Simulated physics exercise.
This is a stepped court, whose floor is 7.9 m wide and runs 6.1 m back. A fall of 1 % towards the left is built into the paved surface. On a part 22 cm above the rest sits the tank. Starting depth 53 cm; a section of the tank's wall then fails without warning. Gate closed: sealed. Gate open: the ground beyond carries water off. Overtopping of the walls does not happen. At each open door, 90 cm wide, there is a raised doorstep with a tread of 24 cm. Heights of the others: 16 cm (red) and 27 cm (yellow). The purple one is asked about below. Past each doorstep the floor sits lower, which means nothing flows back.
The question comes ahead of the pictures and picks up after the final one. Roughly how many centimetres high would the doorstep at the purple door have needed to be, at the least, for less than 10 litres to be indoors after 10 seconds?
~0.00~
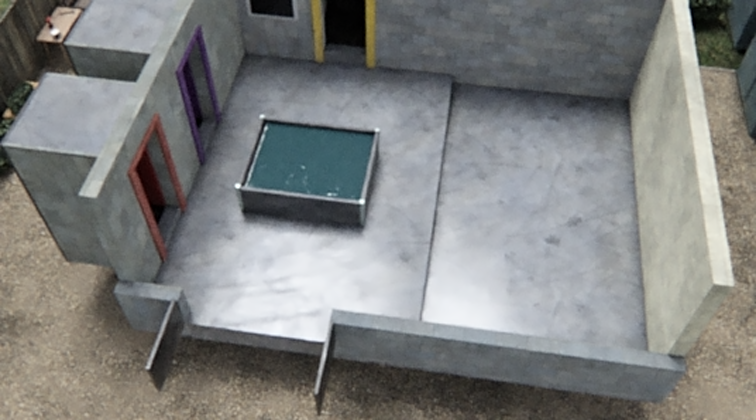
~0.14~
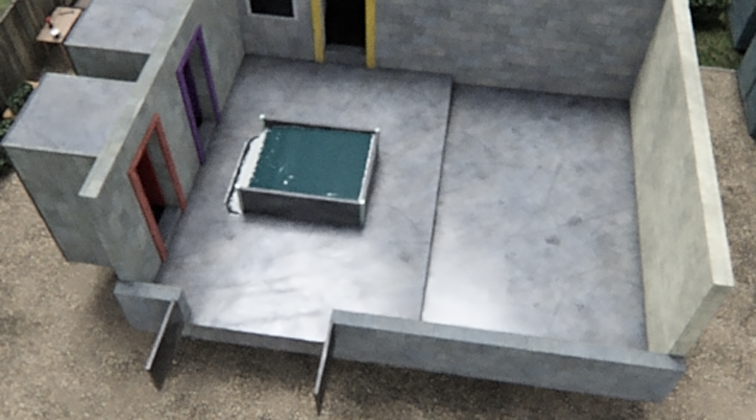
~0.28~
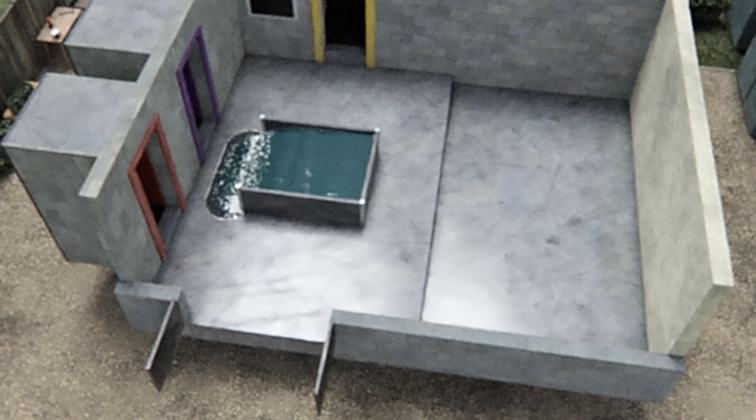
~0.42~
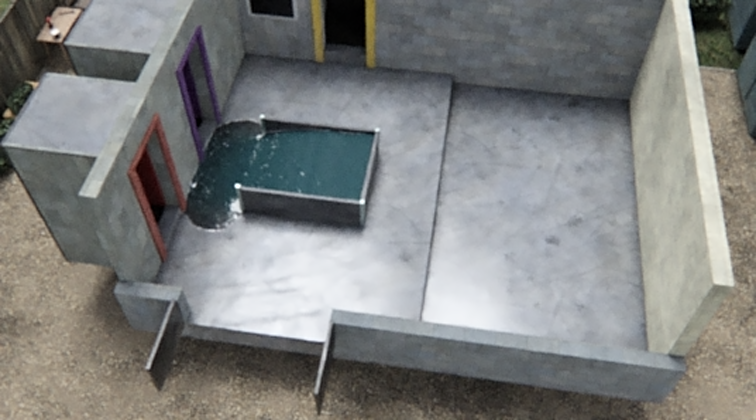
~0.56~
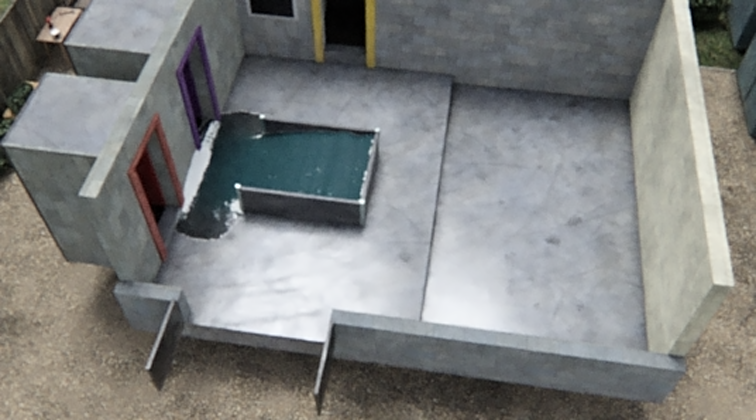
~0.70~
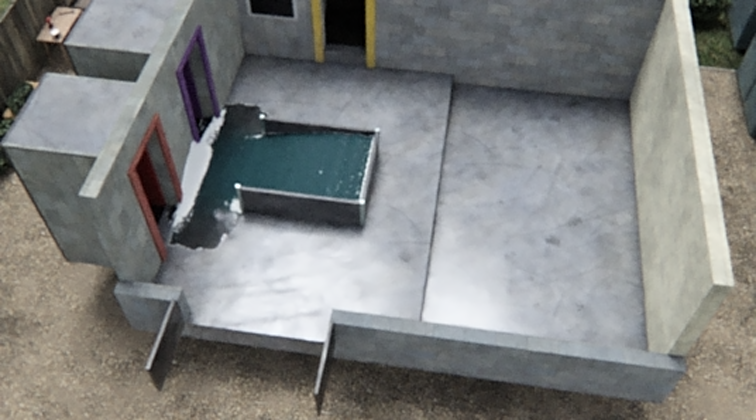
At least 33 cm or so.
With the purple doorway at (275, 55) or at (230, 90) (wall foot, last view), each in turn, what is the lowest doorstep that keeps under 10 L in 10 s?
Minimums: Roughly 23 cm and 9.5 cm.
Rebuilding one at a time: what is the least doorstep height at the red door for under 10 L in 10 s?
The red door needs around 17 cm.
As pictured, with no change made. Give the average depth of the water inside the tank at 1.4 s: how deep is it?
I'd put it near 29 cm.
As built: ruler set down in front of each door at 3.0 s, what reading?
Door depths (cm): Purple = 21, red = 14, yellow = 8.
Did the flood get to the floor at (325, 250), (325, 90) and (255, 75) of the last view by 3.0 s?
Well, in sequence they're bone-dry, soaked and soaked.
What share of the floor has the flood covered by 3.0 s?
About 20 per cent.
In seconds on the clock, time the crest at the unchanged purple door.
At roughly 1.6 s.
After 1.4 s water covers 10 % of the floor, deepest (39 cm) near (197, 176); 32 cm at the purple door, 68 litres in over its 13 cm doorstep.
After 3.0 s water covers 20 % of the floor, deepest (26 cm) near (150, 294); 21 cm at the purple door, 196 litres in over its 13 cm doorstep.
After 10.0 s water covers 90 % of the floor; 6 cm at the purple door, 211 litres in over its 13 cm doorstep.
At the purple door as built, the water arrived by 0.5 s and peaked near 32 cm at 1.6 s.
Run again over the same 10 s with other heights there, 33 litres in over 27.5 cm, 2 litres over 37 cm. The limit of 10 litres is kept from about 33 cm up.
